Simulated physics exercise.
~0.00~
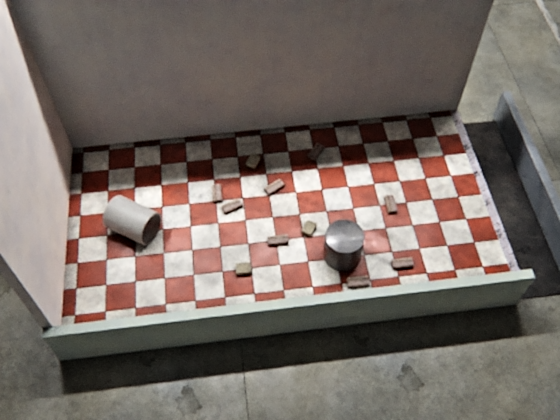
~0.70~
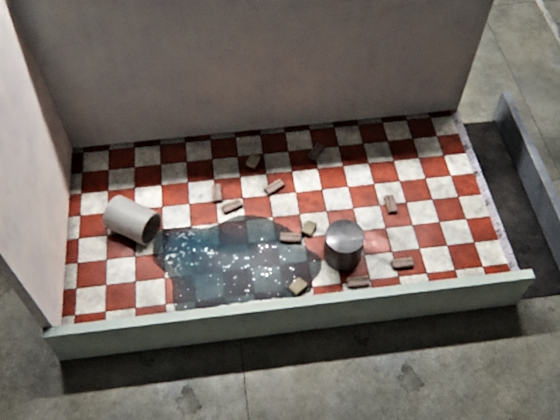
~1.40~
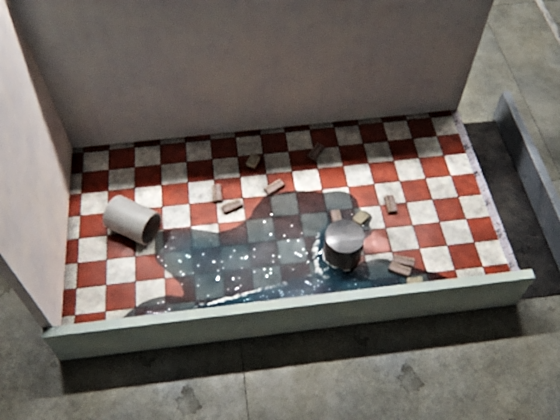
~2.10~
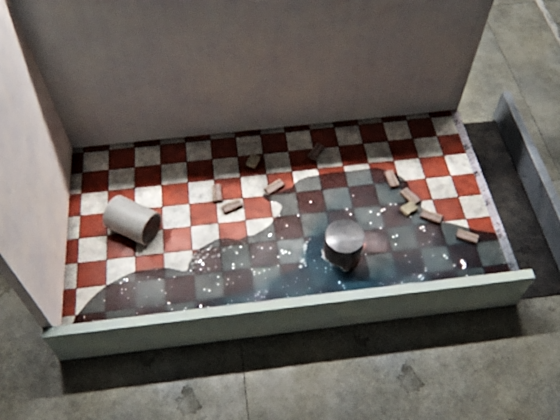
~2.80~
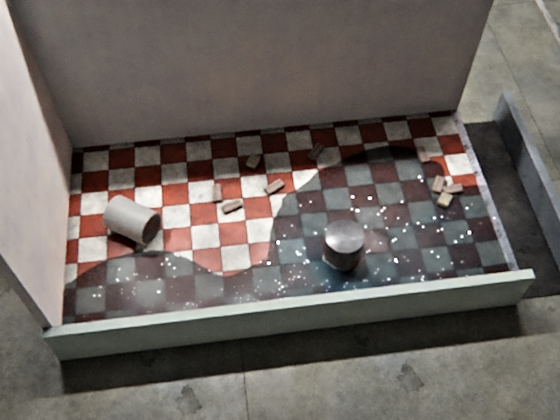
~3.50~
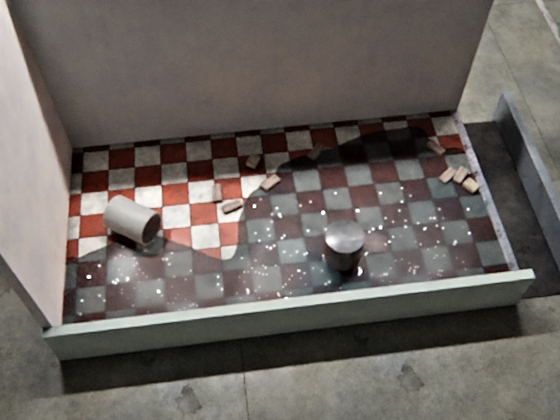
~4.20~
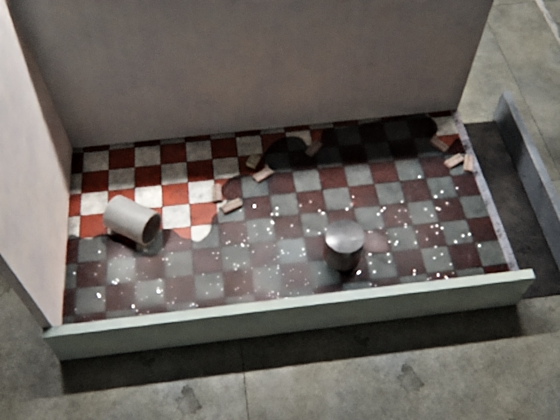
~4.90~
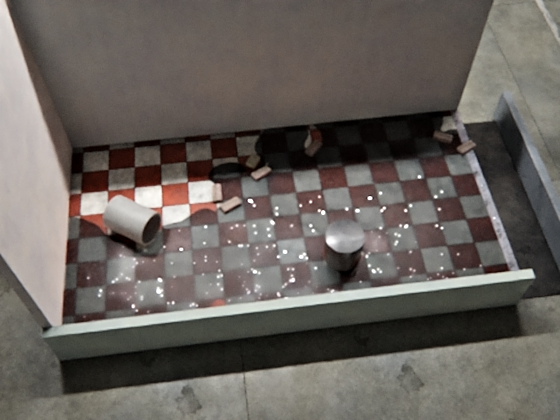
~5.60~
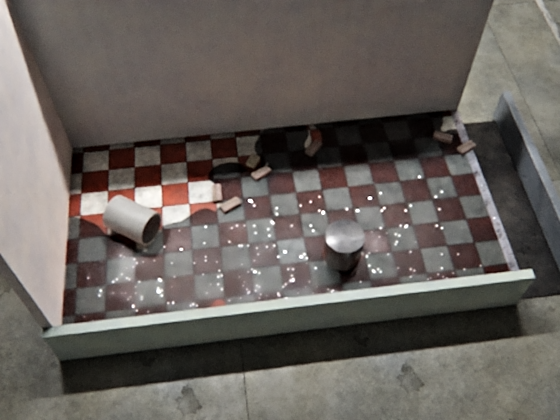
A red and white checkered floor, seen from above between pale walls and a low front ledge, holds a tipped light-grey cylinder at left, an upright metallic drum right of centre, and small scattered tan blocks. Clear, glinting water appears near the front middle and spreads toward the drum. It carries several blocks rightward, bunching them near the right edge, while the cylinder and drum stay put. The water then reaches left around the cylinder and back toward the rear wall, nudging more blocks. Finally it covers most of the floor, leaving the back left dry, and the remaining blocks rest still.
